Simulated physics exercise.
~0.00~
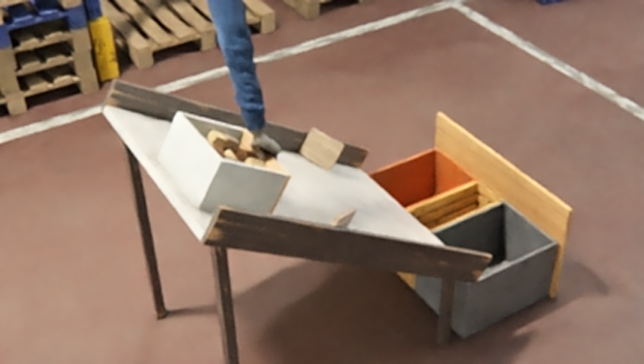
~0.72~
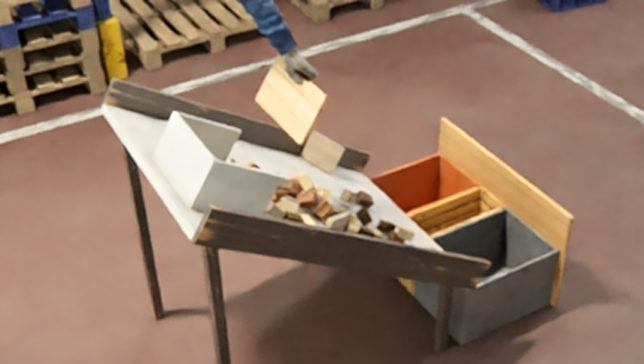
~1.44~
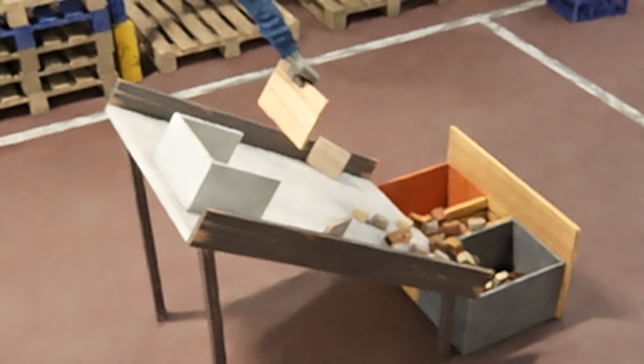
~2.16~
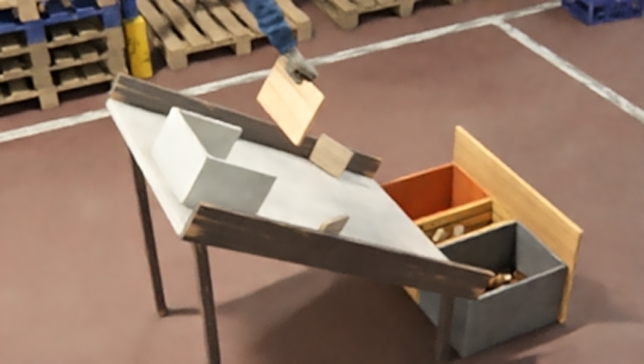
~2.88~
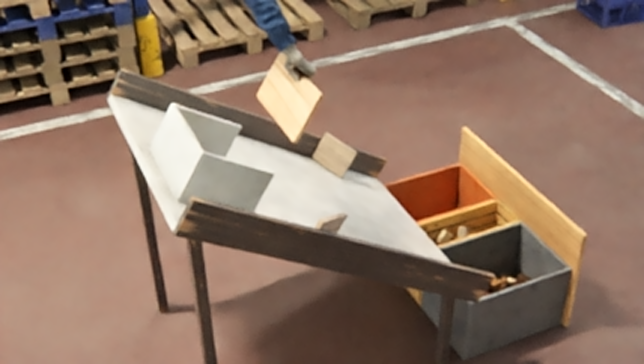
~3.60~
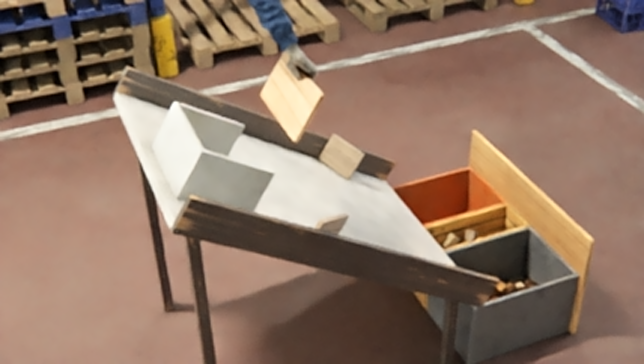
A gloved hand lifts a wooden gate and blocks slide down into the bins below.
